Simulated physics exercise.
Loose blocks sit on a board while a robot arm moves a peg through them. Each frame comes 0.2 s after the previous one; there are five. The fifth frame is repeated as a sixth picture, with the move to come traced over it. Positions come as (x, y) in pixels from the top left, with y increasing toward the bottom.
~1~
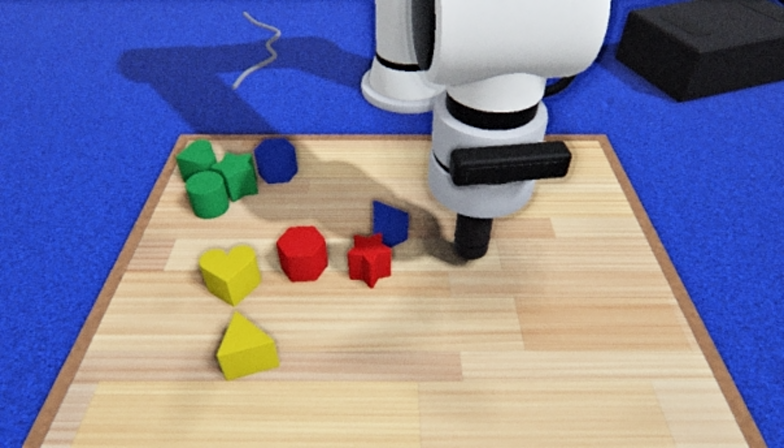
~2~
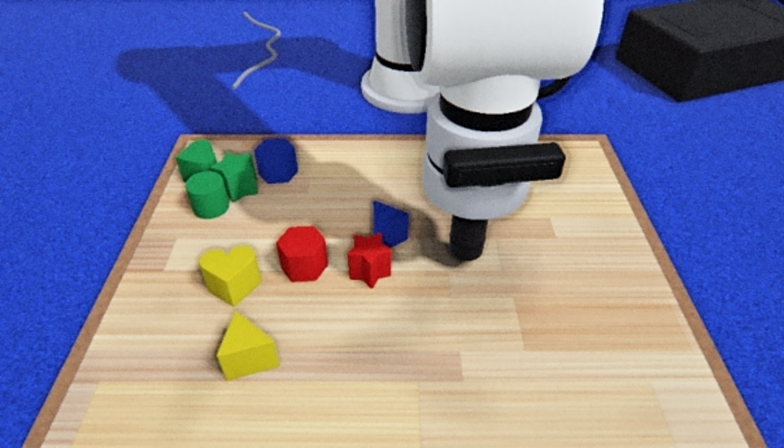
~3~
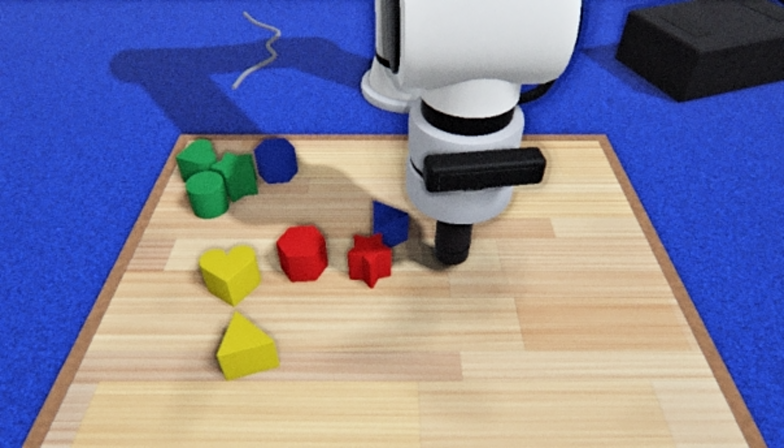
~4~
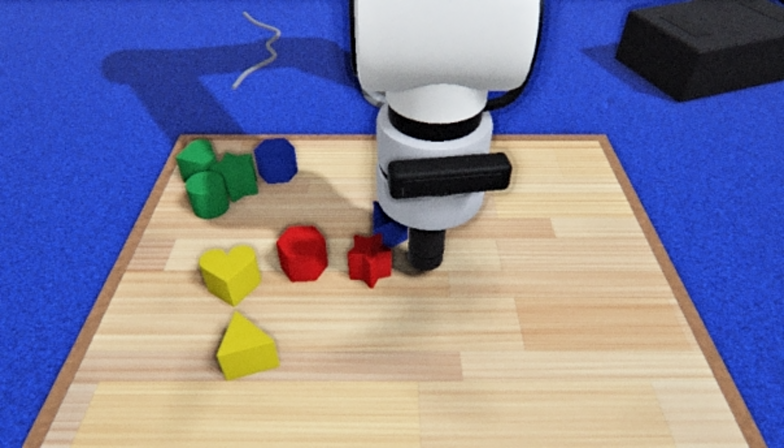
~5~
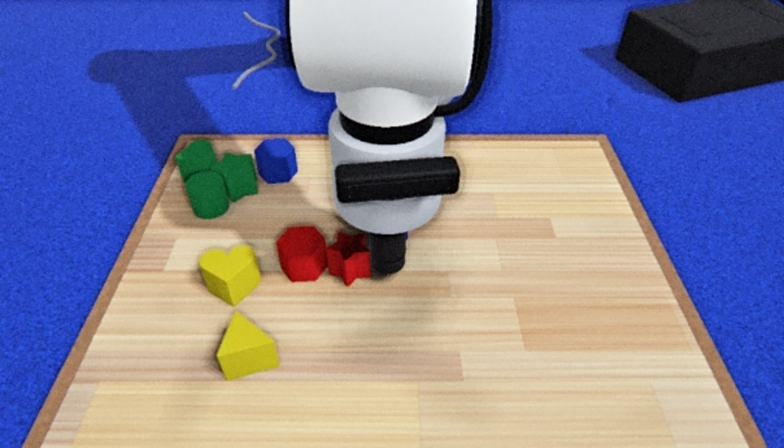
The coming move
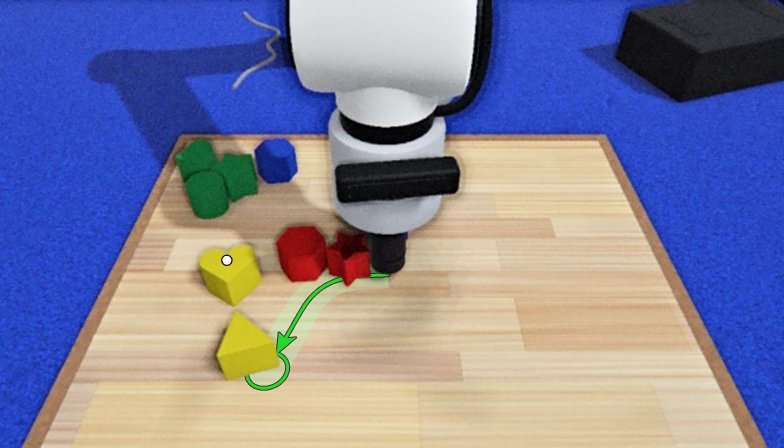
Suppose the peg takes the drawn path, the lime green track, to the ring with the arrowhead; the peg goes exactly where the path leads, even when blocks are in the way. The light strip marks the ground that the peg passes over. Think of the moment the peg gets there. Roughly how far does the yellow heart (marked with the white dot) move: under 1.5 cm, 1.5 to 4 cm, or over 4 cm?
It shifts under 1.5 cm.
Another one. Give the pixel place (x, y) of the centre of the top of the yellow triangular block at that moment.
I think it will end close to (221, 353).
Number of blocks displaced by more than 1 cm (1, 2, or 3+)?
It shifts three blocks or more.
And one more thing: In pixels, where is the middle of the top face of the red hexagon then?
At roughly (262, 231).
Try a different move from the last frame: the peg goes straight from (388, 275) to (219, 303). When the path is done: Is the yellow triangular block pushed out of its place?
My answer is no.
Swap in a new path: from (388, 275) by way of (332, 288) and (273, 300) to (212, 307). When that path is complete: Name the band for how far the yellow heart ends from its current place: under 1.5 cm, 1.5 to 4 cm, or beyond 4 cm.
The middle band: 1.5 to 4 cm.
The drawn path runs from (388, 275) over (332, 282) and (296, 320) to (267, 370); the dot is on the yellow heart.
The first path, step by step. One third of the way, peg (330, 271); red hexagon (264, 232), turned 40° clockwise; red star (293, 248), turned 15° clockwise.
Two thirds of the way, peg (294, 308); red hexagon (262, 231), turned 45° clockwise; red star (282, 257), turned 55° clockwise.
At the end, peg (264, 358); yellow heart not moved; yellow triangular block (221, 353), turned 45° clockwise; red hexagon (262, 231), turned 45° clockwise; red star (282, 257), turned 55° clockwise.
